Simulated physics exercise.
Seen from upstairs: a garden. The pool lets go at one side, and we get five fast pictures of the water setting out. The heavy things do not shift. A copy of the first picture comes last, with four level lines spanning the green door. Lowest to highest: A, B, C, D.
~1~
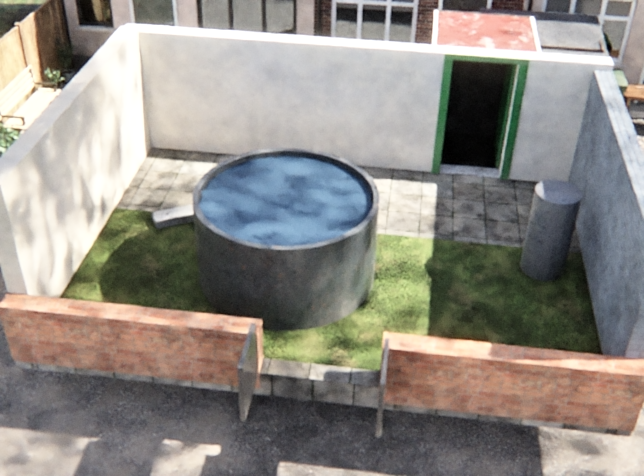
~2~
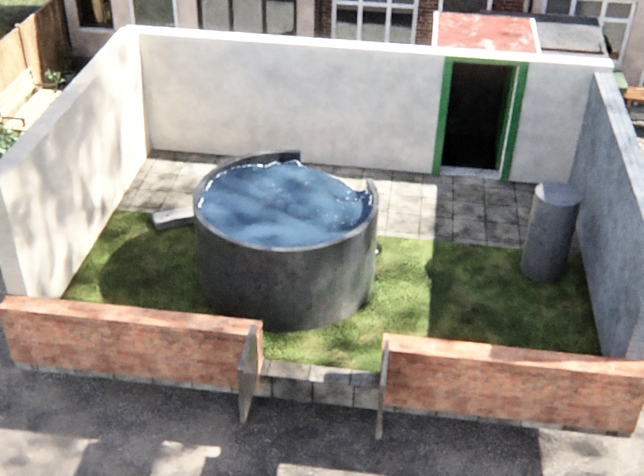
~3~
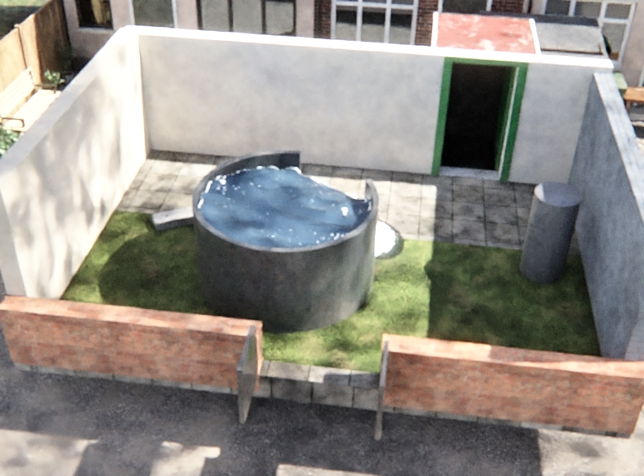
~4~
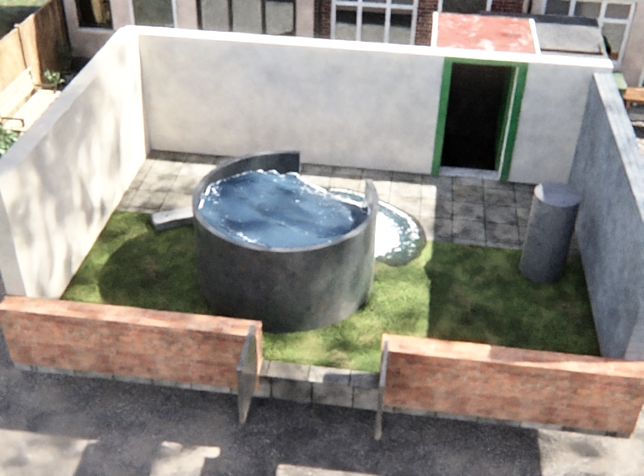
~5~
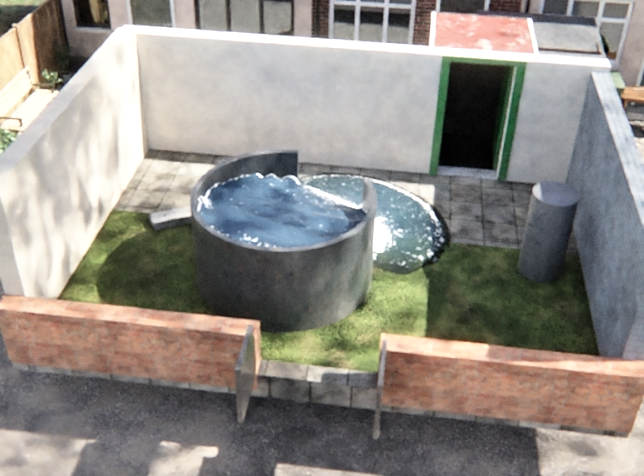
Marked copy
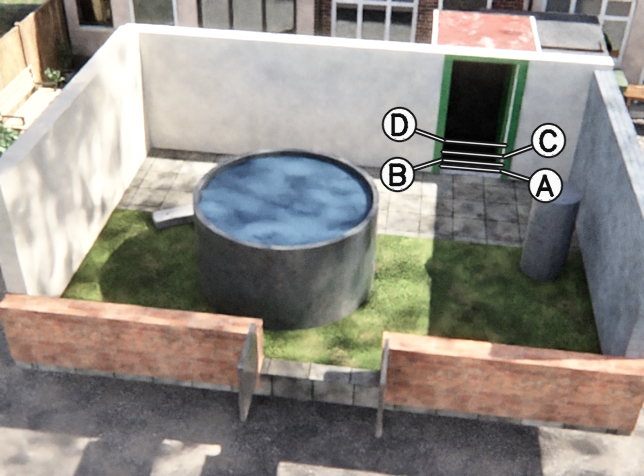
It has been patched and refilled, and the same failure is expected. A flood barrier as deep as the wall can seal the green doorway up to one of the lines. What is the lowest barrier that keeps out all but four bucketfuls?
Go for C.
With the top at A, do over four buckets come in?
Yes, that goes wrong.
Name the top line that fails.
The answer is B.
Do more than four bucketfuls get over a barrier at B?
Yes, that goes wrong.
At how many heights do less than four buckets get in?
Two.
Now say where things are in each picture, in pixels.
Water in the pool at rest, its middle at (286, 200); foot of the green doorway at (470, 175); open gate at (323, 322), in the first frame.
Water covers 1 % of the ground, its front hidden from here, in the second frame.
Water covers 4 % of the ground, its front hidden from here, in the third frame.
Front seen at (411, 223), 8 % of the ground wet, in the fourth frame.
Front seen at (391, 185), 15 % of the ground wet, in the fifth frame.
On the marked copy, A at (471, 168); B at (471, 162); C at (473, 154); D at (474, 143); from the bottom up A, B, C, D.
If A is chosen, dozens of bucketfuls pour in.
If B is chosen, about 8 bucketfuls get in.
If C is chosen, a splash gets over, under a bucket.
If D is chosen, nothing gets over.
